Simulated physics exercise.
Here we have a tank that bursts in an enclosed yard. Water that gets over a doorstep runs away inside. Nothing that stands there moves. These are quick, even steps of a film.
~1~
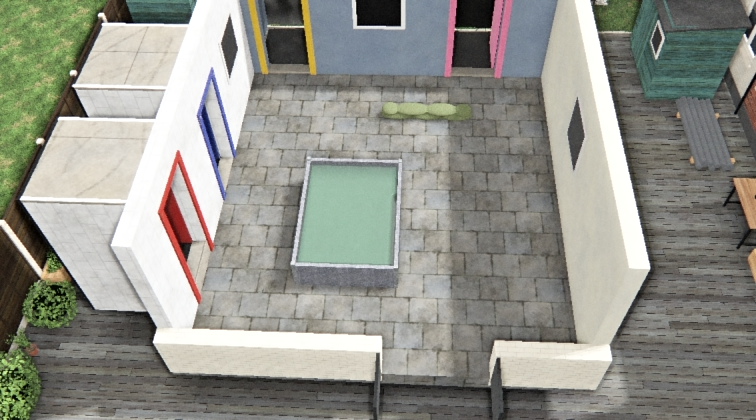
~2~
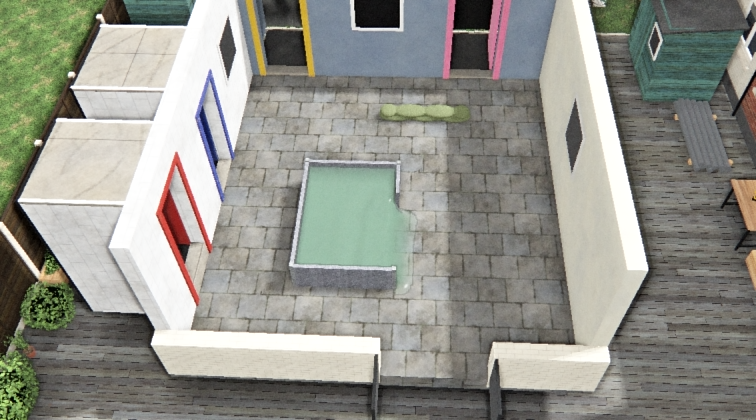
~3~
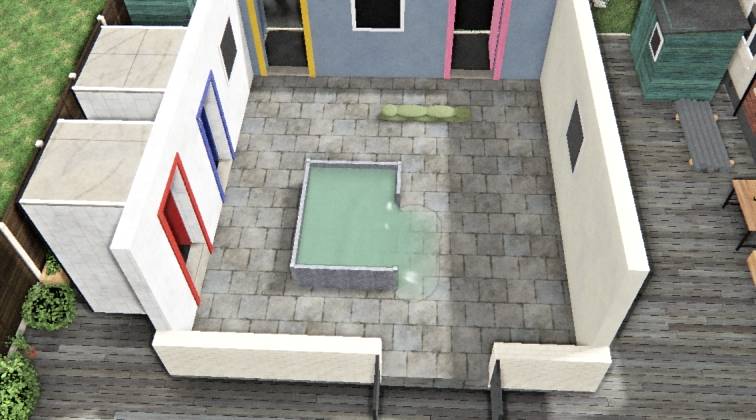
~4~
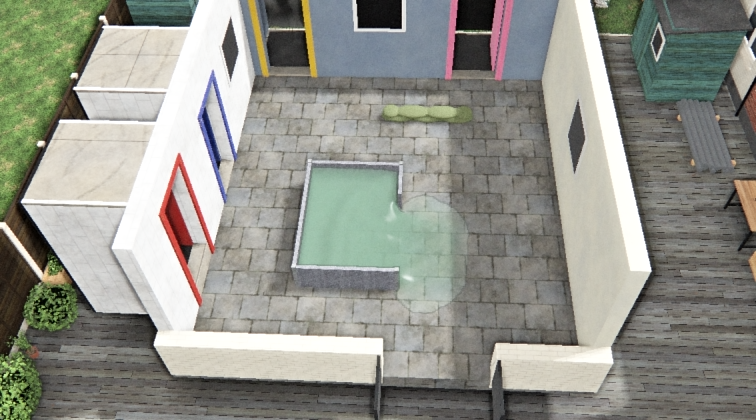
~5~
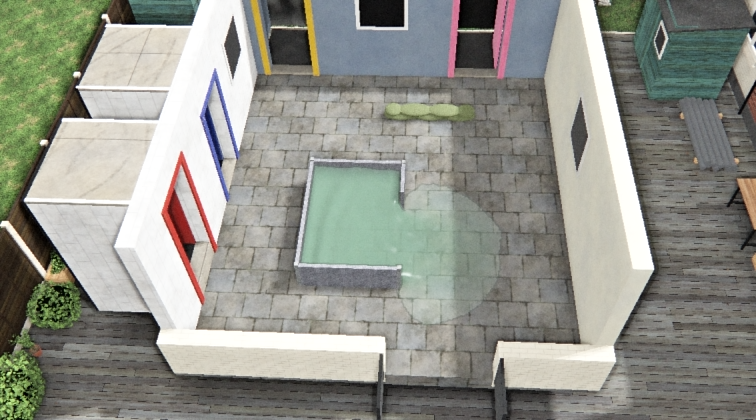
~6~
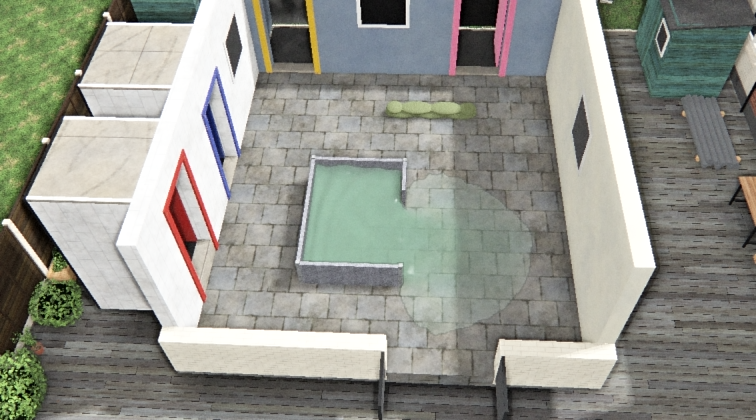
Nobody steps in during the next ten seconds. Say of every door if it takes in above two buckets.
The blue door admits no more than that; the yellow door admits no more than that; the pink door lets in a lot; the red door admits no more than that.
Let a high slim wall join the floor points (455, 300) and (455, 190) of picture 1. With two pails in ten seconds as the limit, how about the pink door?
My reading: Pink door holds.
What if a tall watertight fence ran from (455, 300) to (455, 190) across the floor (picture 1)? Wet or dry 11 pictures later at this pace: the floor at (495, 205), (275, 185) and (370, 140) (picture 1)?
In that order: Not flooded, free of water, flooded.
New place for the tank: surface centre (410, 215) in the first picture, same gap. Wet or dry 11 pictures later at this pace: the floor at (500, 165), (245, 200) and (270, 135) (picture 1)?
One after the other: Under water, clear, no water.
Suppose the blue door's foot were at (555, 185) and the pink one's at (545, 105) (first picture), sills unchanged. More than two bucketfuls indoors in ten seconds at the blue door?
The blue door is over.
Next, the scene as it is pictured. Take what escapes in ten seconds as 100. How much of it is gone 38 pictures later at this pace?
About 55 per cent.
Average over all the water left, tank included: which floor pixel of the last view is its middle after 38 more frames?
I would point to (451, 217).
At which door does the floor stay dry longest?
The blue door.
A moment on, water covers 25 % of the floor; the blue door not reached, the yellow door not reached, the pink door not reached, the red door not reached.
Next, water covers 25 % of the floor; the blue door not reached, the yellow door not reached, the pink door not reached, the red door not reached.
Then, water covers 35 % of the floor; the blue door not reached, the yellow door not reached, the pink door not reached, the red door not reached.
Later, water covers 60 % of the floor; the blue door not reached, the yellow door not reached, the pink door over two buckets in, the red door not reached.
In the end, water covers 90 % of the floor; the blue door wet at the sill, nothing in, the yellow door wet at the sill, nothing in, the pink door far over two buckets in, the red door wet at the sill, nothing in.
